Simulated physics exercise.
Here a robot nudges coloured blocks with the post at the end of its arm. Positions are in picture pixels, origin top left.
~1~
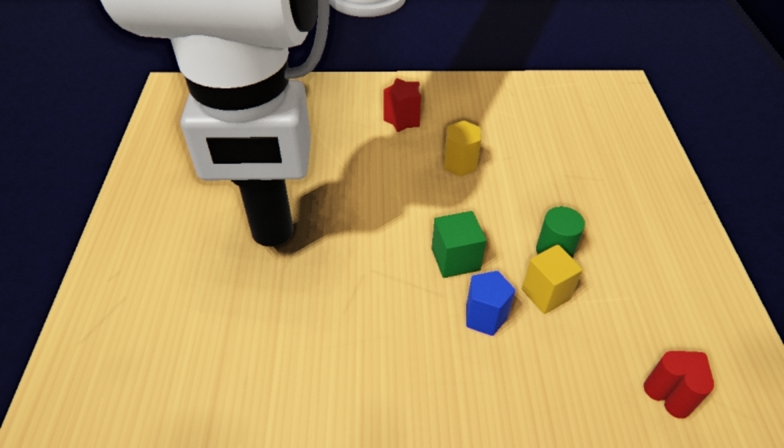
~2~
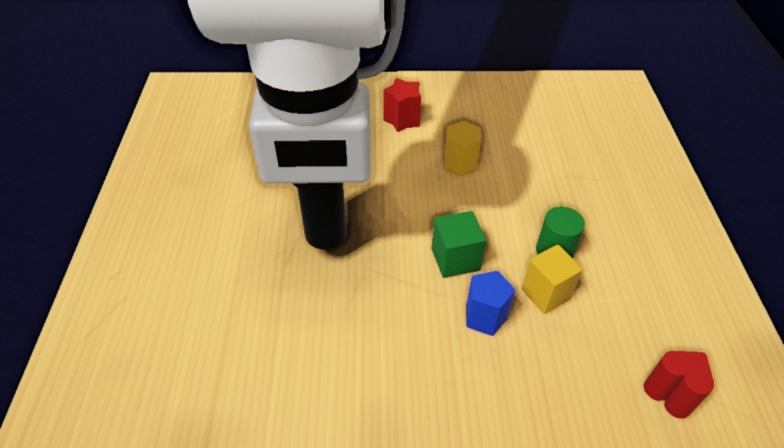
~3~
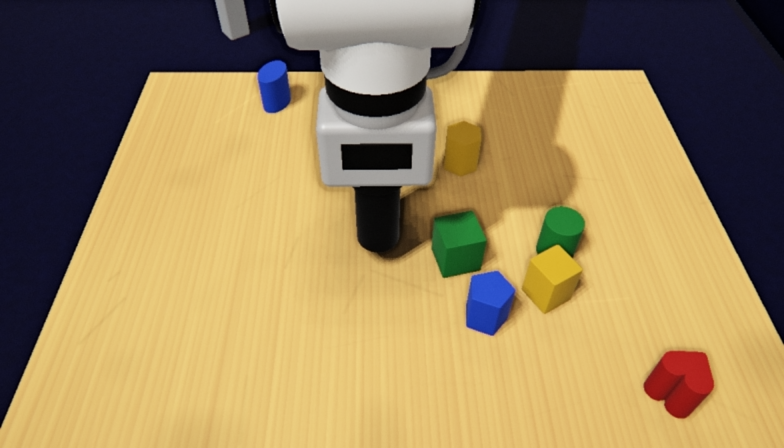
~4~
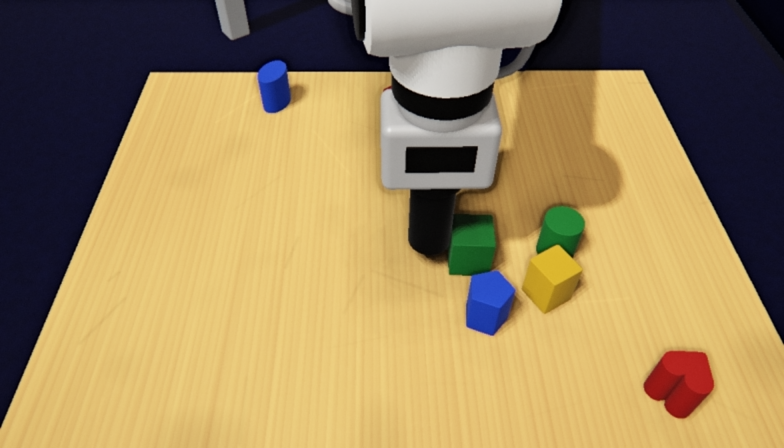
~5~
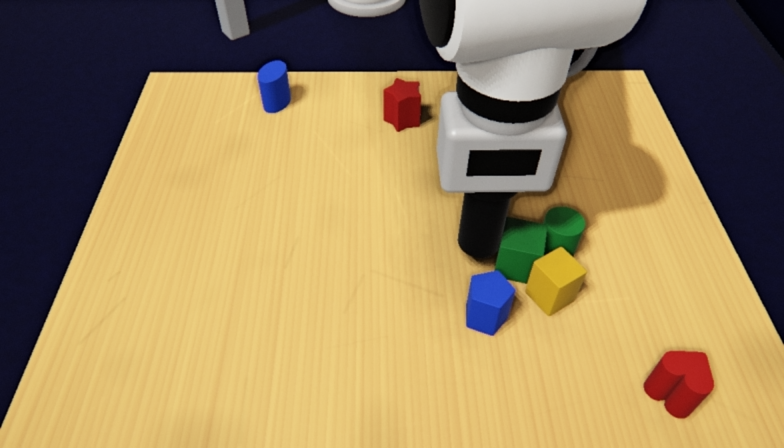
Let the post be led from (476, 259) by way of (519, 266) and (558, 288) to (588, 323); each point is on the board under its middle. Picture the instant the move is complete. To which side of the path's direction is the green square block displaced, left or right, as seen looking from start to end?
Its sideways move is to the left.
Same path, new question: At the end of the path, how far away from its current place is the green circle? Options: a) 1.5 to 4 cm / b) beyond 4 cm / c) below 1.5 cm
Option a.
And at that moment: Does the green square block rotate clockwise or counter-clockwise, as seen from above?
Watching from overhead, you'd notice the green square block rotating counter-clockwise.
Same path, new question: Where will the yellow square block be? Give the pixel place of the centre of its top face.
My prediction: (632, 328).
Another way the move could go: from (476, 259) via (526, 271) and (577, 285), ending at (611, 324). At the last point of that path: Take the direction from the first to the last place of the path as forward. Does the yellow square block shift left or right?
The right-hand side.
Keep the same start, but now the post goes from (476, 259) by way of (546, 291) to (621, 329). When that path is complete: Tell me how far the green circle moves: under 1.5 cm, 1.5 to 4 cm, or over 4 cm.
Displaced 1.5 to 4 cm.
On the path given first. One third of the way, post at (524, 250); green square block at (572, 242); yellow square block at (580, 277), turned 30° clockwise; green circle at (597, 215).
Two thirds of the way, post at (565, 272); green square block at (611, 251), turned 35° anticlockwise; yellow square block at (601, 294), turned 40° clockwise; green circle at (598, 215).
At the end, post at (595, 307); blue five-sided block still; green square block at (615, 251), turned 40° anticlockwise; yellow square block at (632, 328), turned 10° clockwise; green circle at (598, 215).
